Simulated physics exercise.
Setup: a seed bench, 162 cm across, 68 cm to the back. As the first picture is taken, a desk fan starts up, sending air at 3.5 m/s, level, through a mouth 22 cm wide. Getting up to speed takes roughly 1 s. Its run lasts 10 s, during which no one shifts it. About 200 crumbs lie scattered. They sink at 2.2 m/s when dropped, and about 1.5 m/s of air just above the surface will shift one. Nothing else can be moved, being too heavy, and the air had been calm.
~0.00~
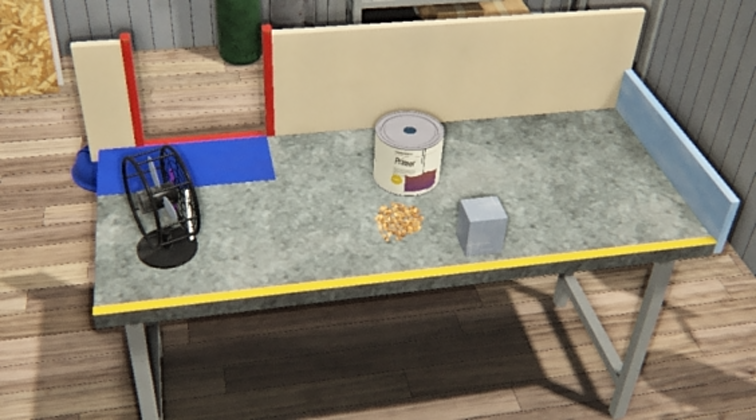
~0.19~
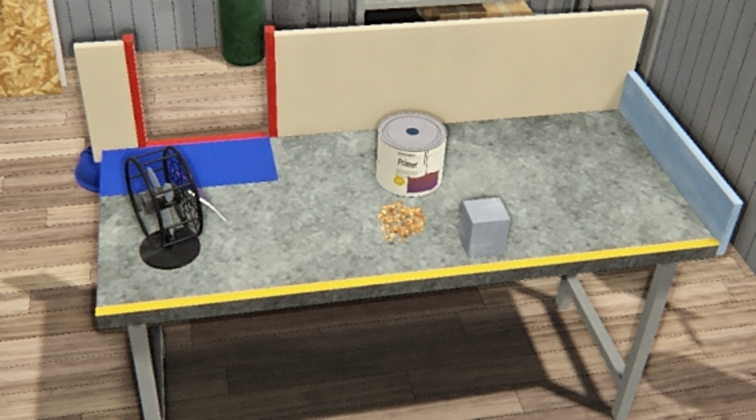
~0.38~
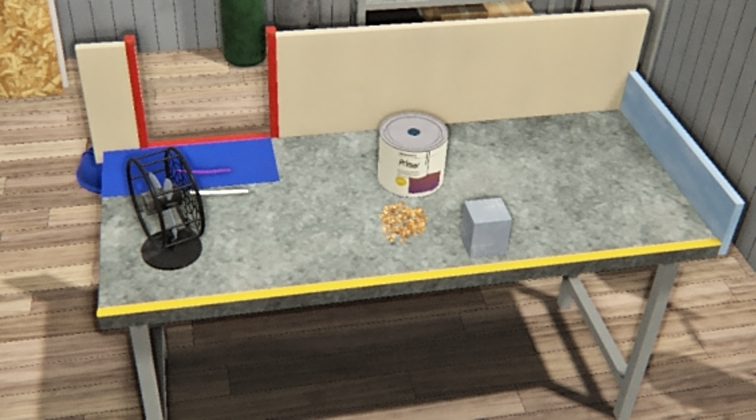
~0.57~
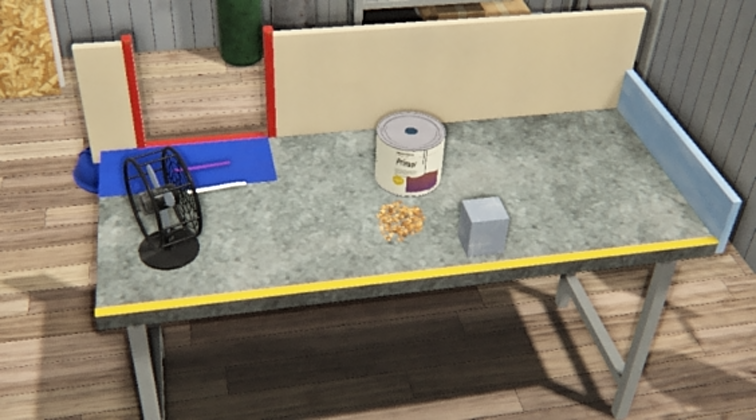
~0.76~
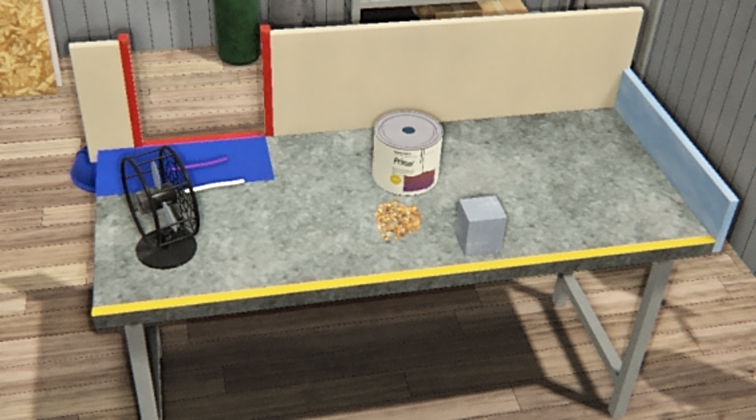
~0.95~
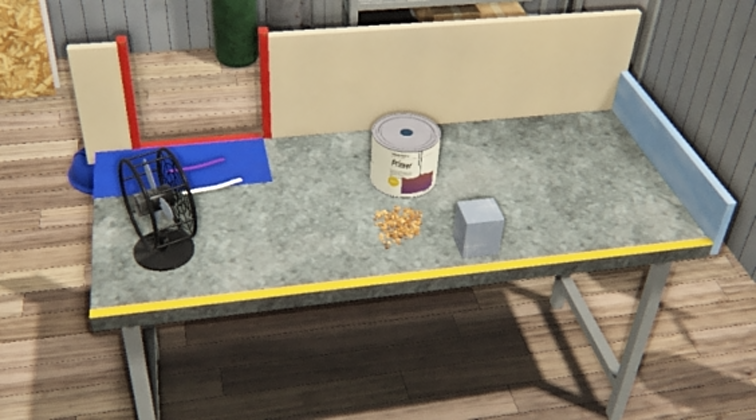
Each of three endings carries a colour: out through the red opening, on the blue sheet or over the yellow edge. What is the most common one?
Yellow.
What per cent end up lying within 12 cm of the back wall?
Roughly 0 in a hundred.
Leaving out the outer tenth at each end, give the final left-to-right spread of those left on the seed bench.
10 cm, give or take.
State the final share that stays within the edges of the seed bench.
Roughly 60 per cent.
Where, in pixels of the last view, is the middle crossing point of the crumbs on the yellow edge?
The halfway point of the crossings is around (457, 275) in the last picture.
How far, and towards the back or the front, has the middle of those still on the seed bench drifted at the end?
It has moved forward by roughly 15 cm.
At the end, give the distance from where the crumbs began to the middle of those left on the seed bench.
Distance: Approx. 20 cm.
After 2.0 s the count stands so, 0 % are out through the red opening, 34 % over the yellow edge and 0 % on the blue sheet; the middle of those still in play is near (454, 245).
After 3.2 s the count stands so, 0 % are out through the red opening, 36 % over the yellow edge and 0 % on the blue sheet; the middle of those still in play is near (457, 250).
After 5.5 s the count stands so, 0 % are out through the red opening, 39 % over the yellow edge and 0 % on the blue sheet; the middle of those still in play is near (459, 252).
After 10.0 s, at the end, 0 % are out through the red opening, 40 % over the yellow edge and 0 % on the blue sheet; the middle of those still in play is near (459, 255).
